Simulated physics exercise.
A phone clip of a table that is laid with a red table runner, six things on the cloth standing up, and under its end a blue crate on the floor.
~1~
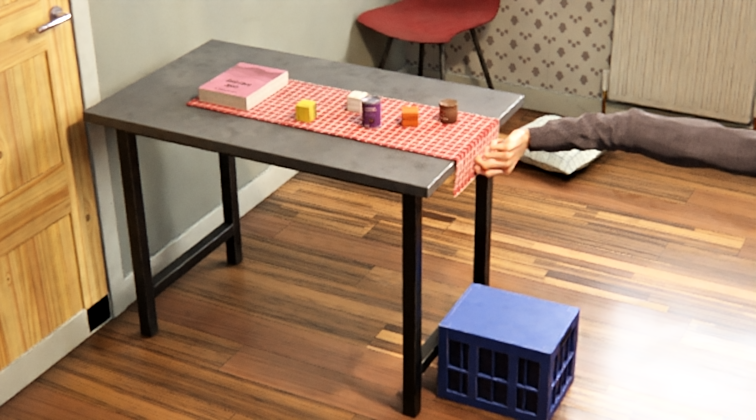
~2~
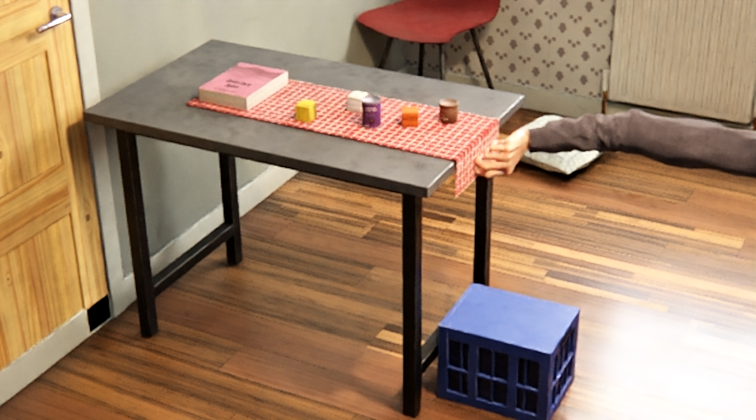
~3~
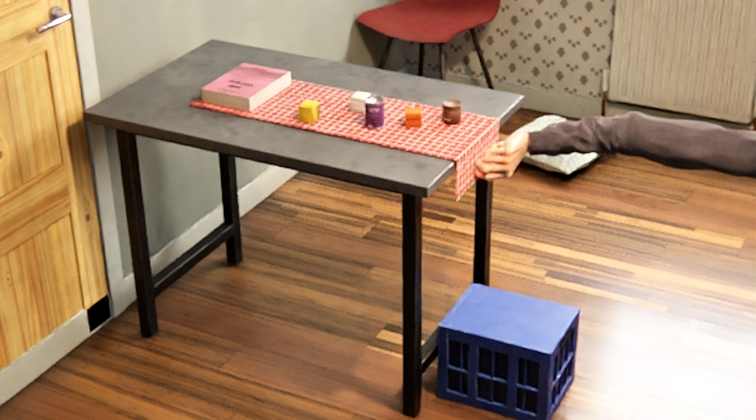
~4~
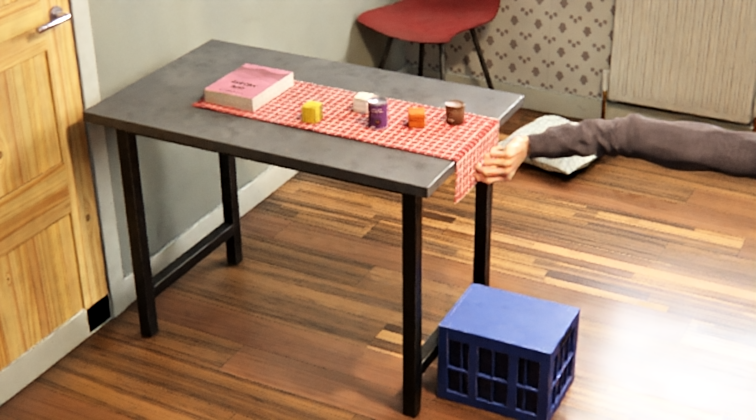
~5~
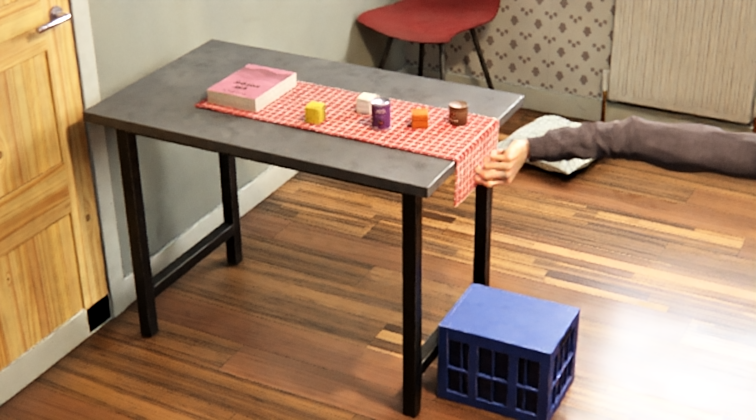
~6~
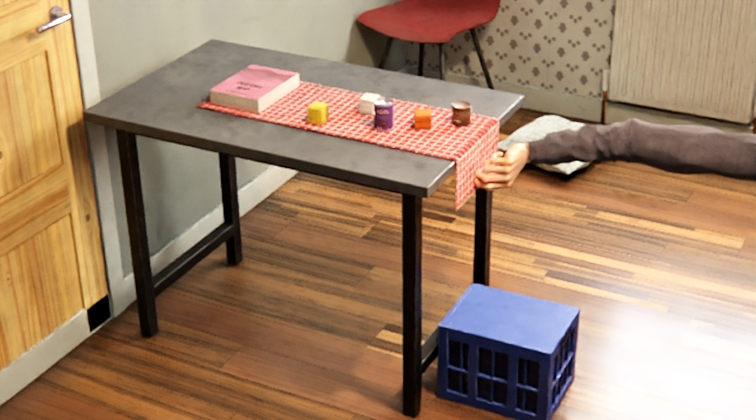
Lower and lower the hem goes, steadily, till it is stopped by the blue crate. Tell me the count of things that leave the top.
I'd say the tally of dropped things is a set of four in the end.
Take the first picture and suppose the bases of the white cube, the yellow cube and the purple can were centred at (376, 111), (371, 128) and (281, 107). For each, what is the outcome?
The white cube topples down, the yellow cube topples down, and the purple can stays put.
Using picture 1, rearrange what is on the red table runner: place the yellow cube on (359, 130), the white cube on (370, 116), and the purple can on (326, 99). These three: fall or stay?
The yellow cube is off the top, the white cube is off the top, the purple can is still on top.
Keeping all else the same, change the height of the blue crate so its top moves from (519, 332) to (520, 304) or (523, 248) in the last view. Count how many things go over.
That would make 3 and 1.
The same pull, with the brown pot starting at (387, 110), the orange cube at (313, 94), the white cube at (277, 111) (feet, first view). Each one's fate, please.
Brown pot - leaves the top. Orange cube - stays aboard. White cube - stays aboard.
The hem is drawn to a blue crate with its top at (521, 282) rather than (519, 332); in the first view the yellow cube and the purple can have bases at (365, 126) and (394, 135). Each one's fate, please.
As for the yellow cube, it holds its spot; as for the purple can, it leaves the top.
A little later, hem near (477, 235); brown pot gone.
Next, hem near (478, 289); brown pot, orange cube and purple can gone.
When it is over, hem on the crate; brown pot, orange cube, purple can and white cube gone. The answer is four.
